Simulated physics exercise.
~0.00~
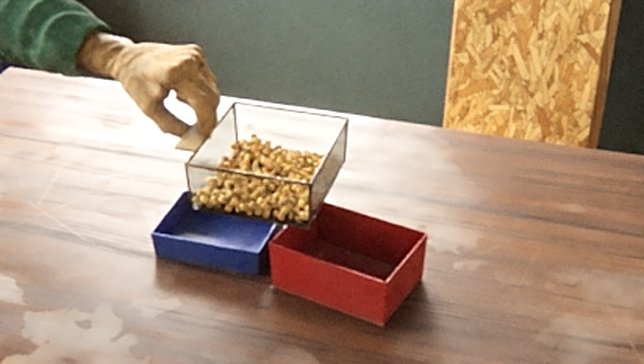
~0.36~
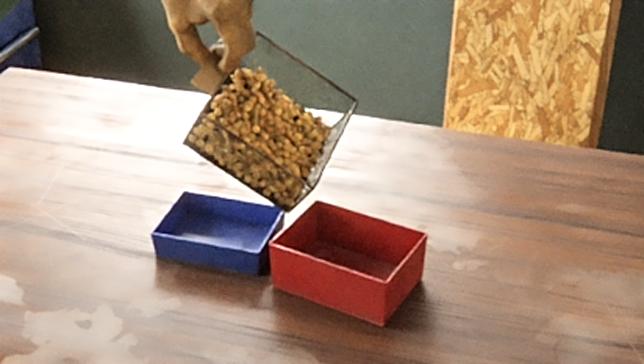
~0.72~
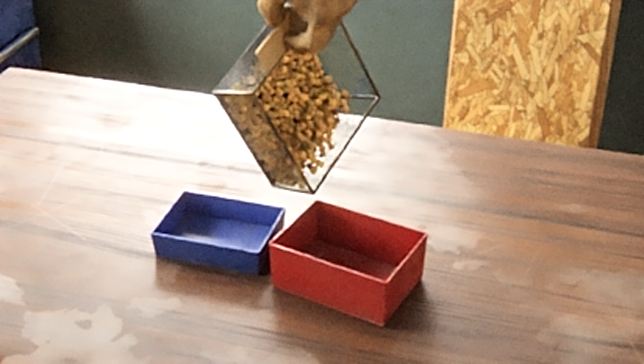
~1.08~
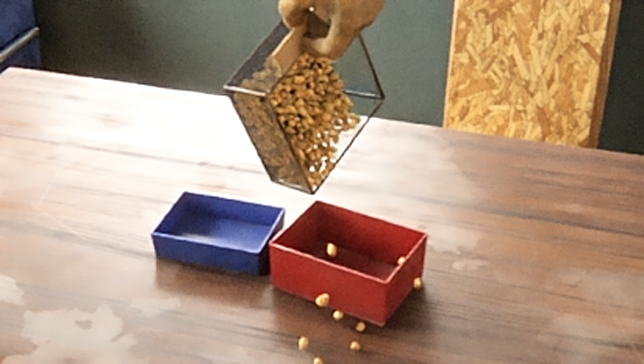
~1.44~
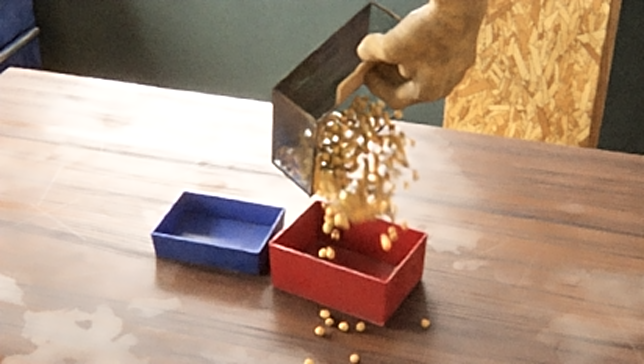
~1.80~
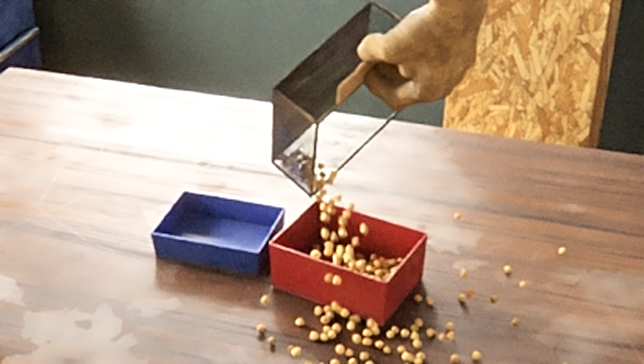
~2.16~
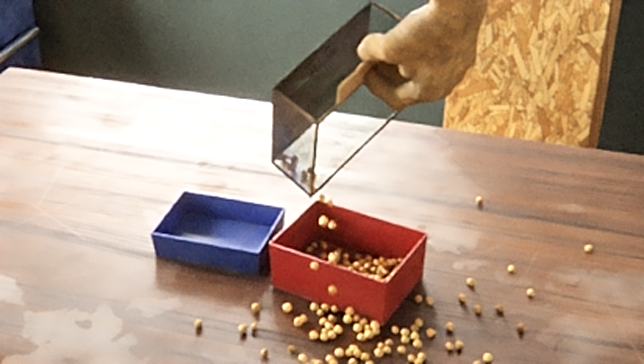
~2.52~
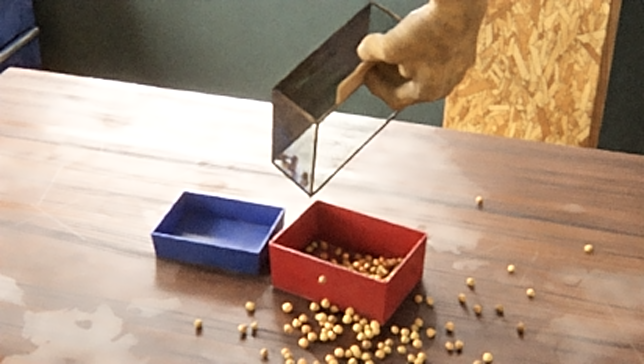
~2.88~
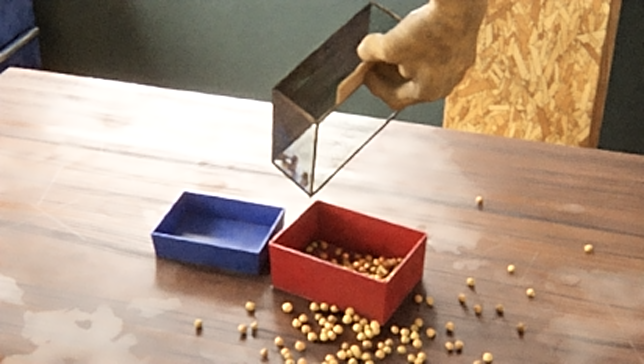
A hand tips chickpeas from a clear box into the red tin, spilling some on the table.
